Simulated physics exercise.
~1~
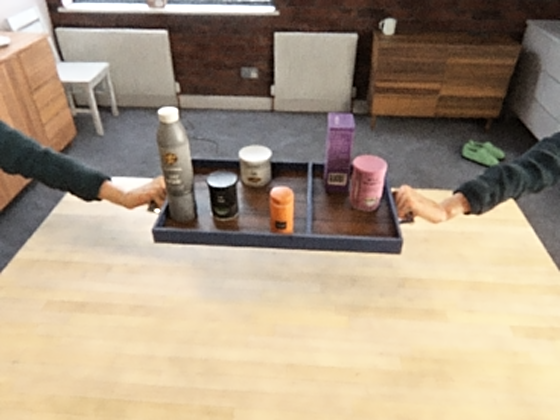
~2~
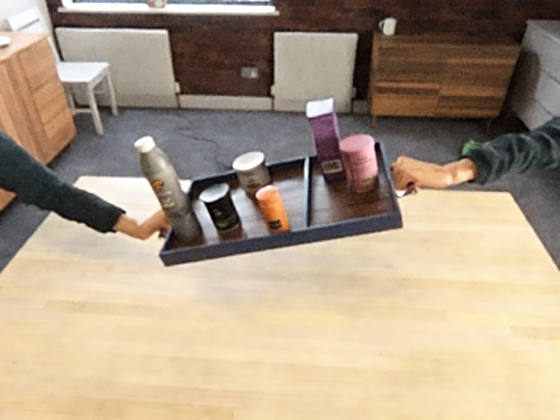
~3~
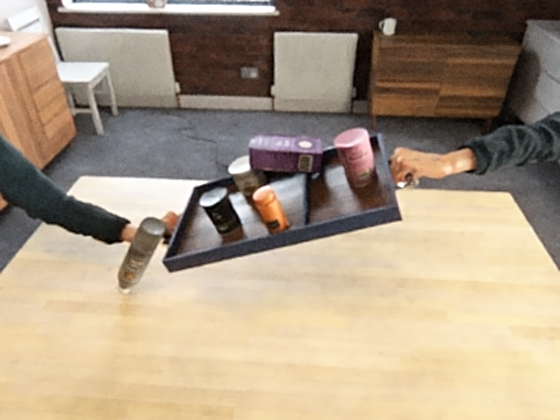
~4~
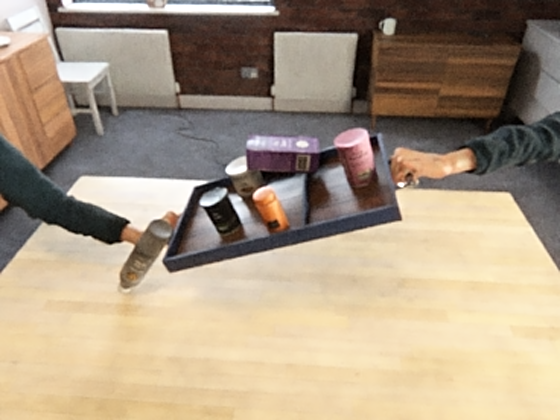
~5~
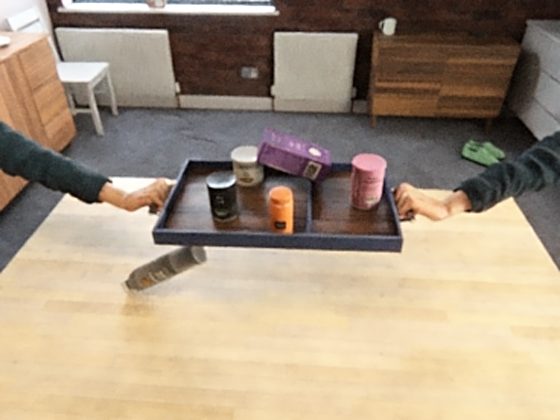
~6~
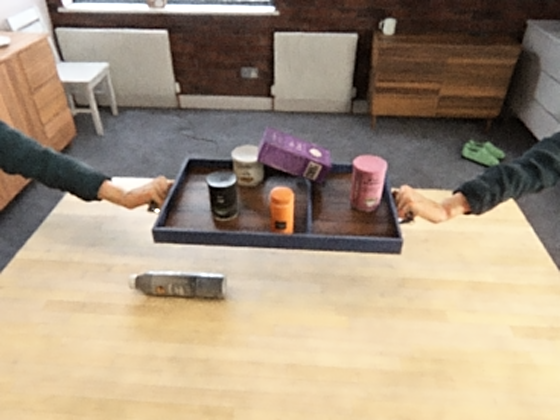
Tray held by two hands tipping down to the left, grey bottle falling off, purple packet toppling aboard, then tray levelling again.
